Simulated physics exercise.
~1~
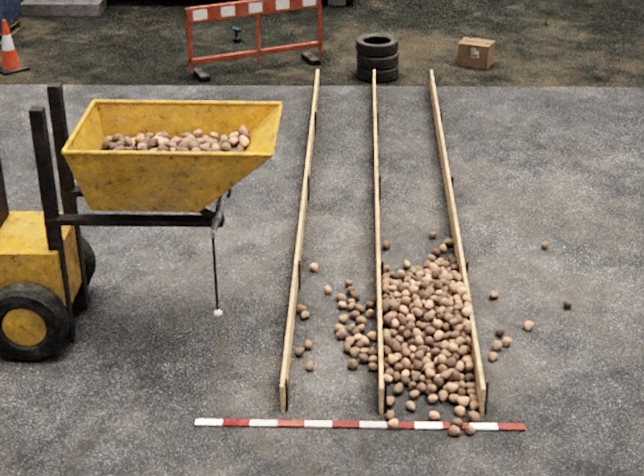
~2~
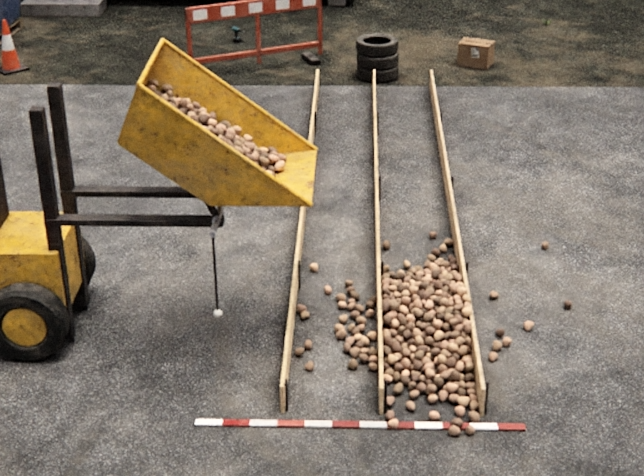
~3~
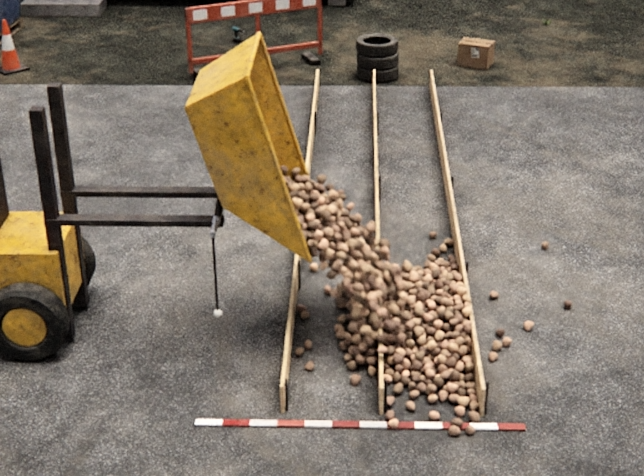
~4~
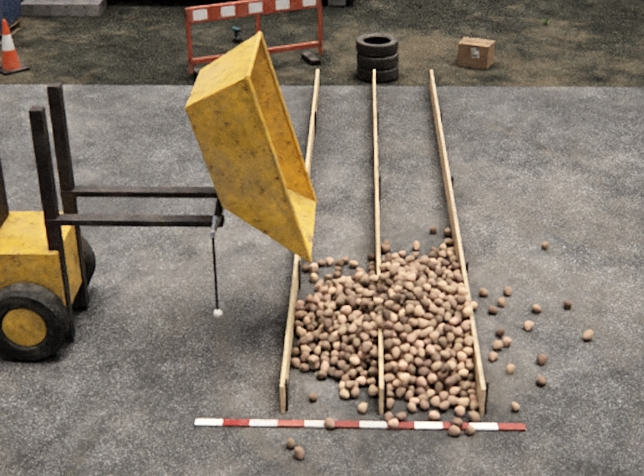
Yellow skip on a fork truck tipping steeply right, pouring round stones onto an earlier pile and spreading them across both boarded bays.
